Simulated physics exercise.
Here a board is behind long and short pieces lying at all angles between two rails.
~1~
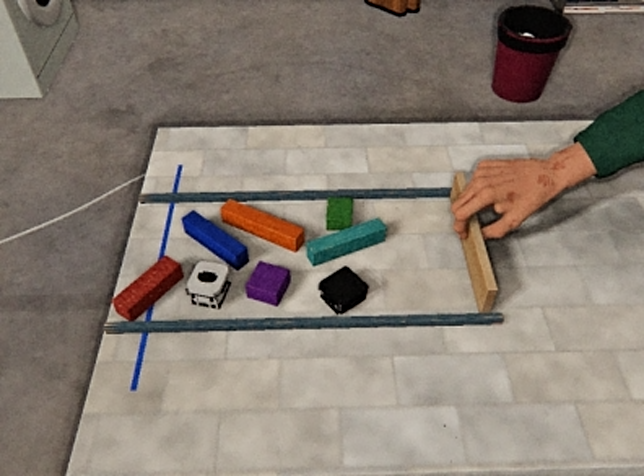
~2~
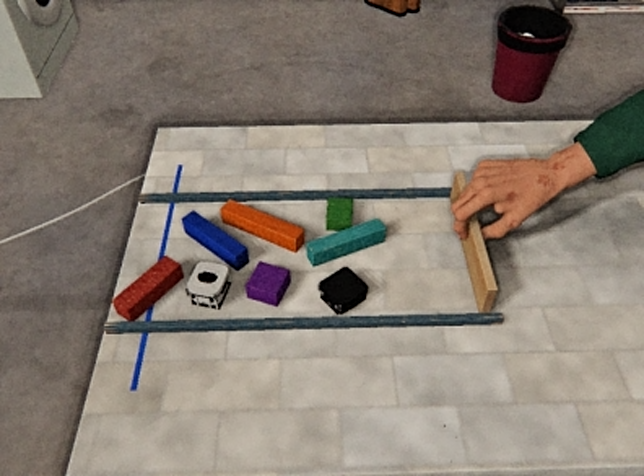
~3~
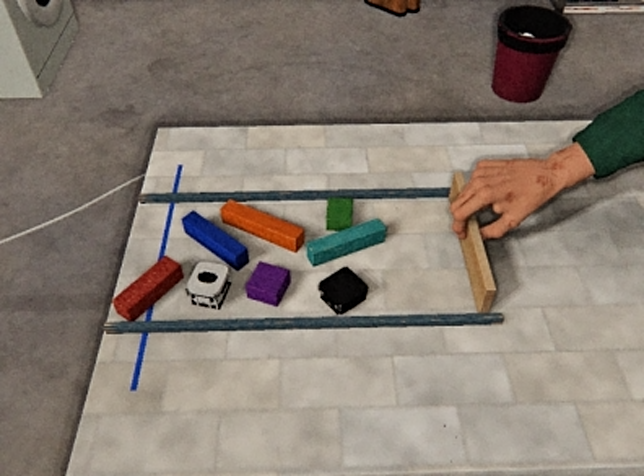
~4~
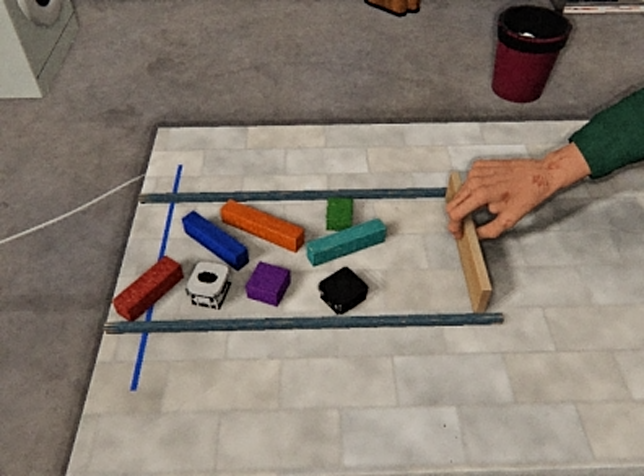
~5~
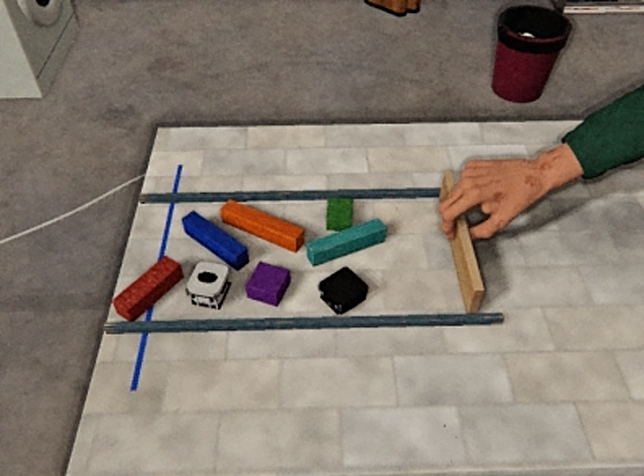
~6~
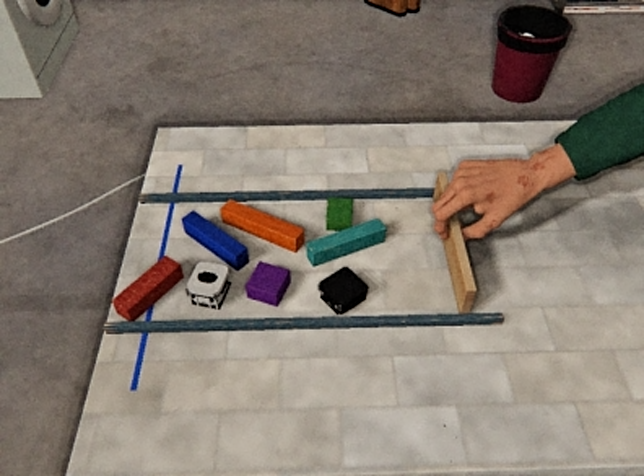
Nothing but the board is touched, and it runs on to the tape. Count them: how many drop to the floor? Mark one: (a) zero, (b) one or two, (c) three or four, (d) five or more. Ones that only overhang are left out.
(d) five or more.
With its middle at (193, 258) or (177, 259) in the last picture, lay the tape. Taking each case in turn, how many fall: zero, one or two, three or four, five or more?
For each place: Just one or two; three to four.
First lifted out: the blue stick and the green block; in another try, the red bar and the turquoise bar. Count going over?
First try: 4 fallen; other try: 2.
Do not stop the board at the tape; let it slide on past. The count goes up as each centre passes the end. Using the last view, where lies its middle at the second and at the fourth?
First: Around (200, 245). Next: Around (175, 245).
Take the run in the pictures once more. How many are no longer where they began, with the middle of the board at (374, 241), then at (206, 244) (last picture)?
The counts are 1 and 8.
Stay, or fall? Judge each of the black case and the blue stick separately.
The black case survives; the blue stick comes down.
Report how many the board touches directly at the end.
It adds up to 3.
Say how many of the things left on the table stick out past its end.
I'd say 1 of them.
A little later, none off yet; red bar at rest near (149, 288); blue stick at rest near (215, 240); white case at rest near (210, 285).
When it is over, the number that fall off is five or more; down, purple block, orange bar, white case, blue stick and red bar.
